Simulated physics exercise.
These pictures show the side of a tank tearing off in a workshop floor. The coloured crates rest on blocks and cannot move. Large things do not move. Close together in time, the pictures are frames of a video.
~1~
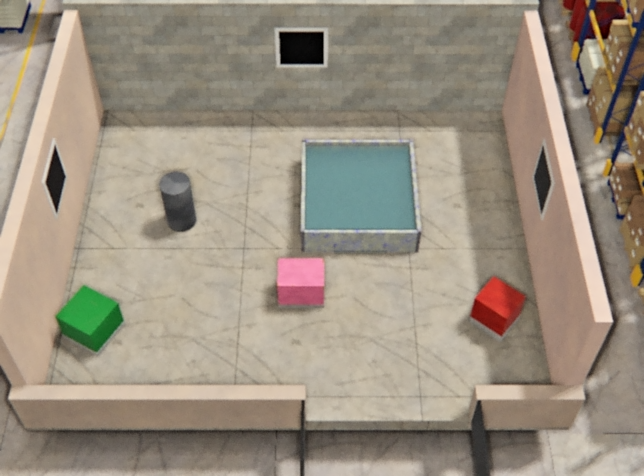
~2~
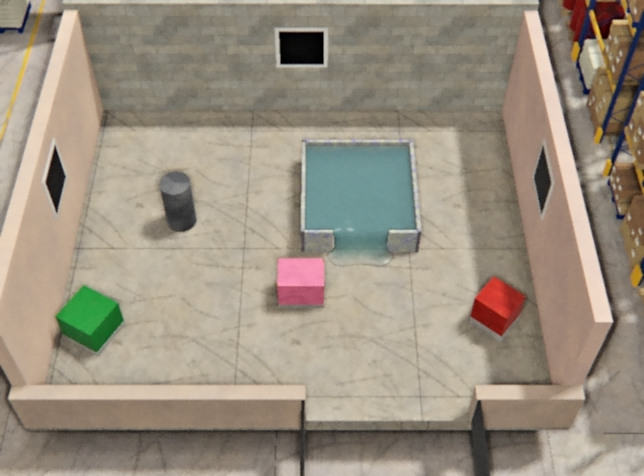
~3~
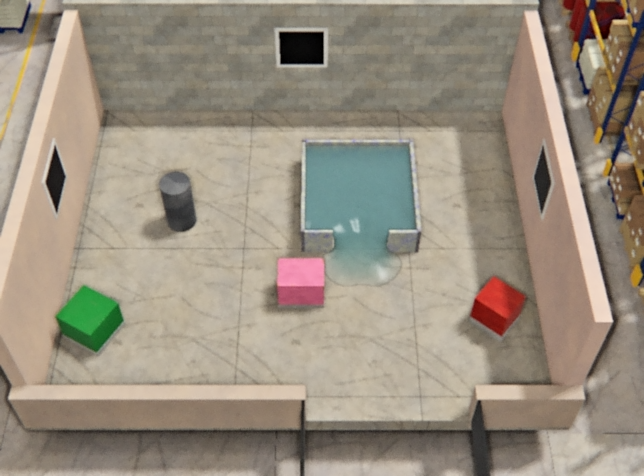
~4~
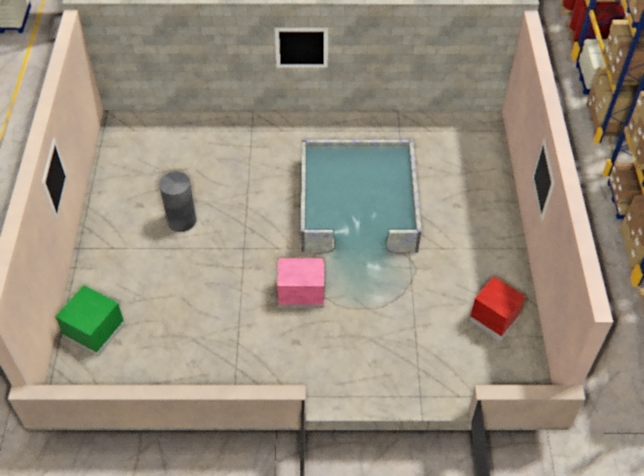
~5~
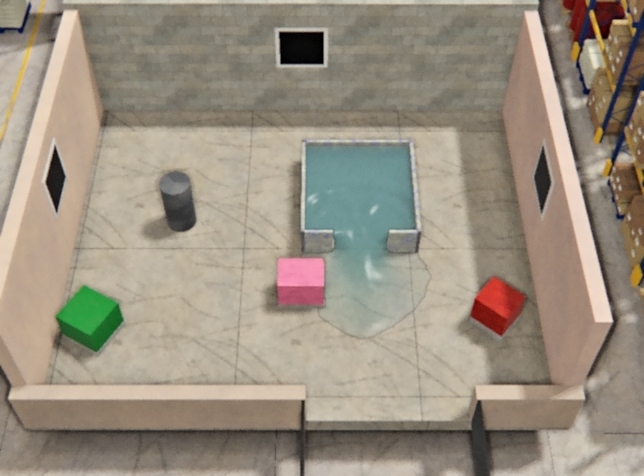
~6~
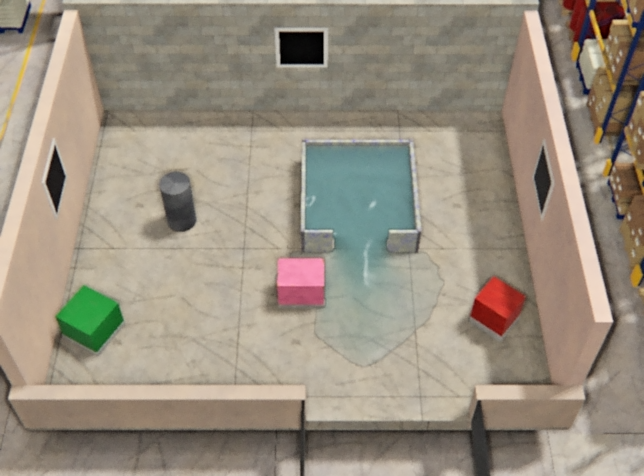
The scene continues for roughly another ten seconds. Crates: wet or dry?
One by one: The green crate remains clear of the water all along; the pink crate doesn't remain clear of the water all along; the red crate remains clear of the water all along.
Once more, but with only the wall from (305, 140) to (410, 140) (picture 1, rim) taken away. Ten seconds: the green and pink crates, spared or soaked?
Then: The green crate is wetted; the pink crate is safe.
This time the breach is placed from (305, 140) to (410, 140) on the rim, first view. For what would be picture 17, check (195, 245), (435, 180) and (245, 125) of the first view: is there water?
Okay, the first is left untouched, the next is left untouched, and the last is waterlogged.
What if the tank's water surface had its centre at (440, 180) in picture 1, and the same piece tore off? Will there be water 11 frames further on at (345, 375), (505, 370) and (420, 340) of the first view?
First drenched; next drenched; last drenched.
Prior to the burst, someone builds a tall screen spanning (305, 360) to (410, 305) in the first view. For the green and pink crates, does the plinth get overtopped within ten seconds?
Green crate: Flooded; pink crate: Flooded.
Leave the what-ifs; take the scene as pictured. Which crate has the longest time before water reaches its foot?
I think it's the one in green.
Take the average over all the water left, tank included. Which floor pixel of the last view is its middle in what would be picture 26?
Centre point: Around (362, 246).
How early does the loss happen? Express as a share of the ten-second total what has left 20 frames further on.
Something close to 45 percent by that point.
A moment on, water covers 15 % of the floor; the green crate not reached, the pink crate water round its plinth, the red crate water round its plinth.
Next, water covers 20 % of the floor; the green crate not reached, the pink crate water round its plinth, the red crate water round its plinth.
Then, water covers 25 % of the floor; the green crate not reached, the pink crate water round its plinth, the red crate water round its plinth.
Later, water covers 35 % of the floor; the green crate water round its plinth, the pink crate water round its plinth, the red crate water round its plinth.
In the end, water covers 45 % of the floor; the green crate stayed above the water, the pink crate was topped, the red crate stayed above the water.
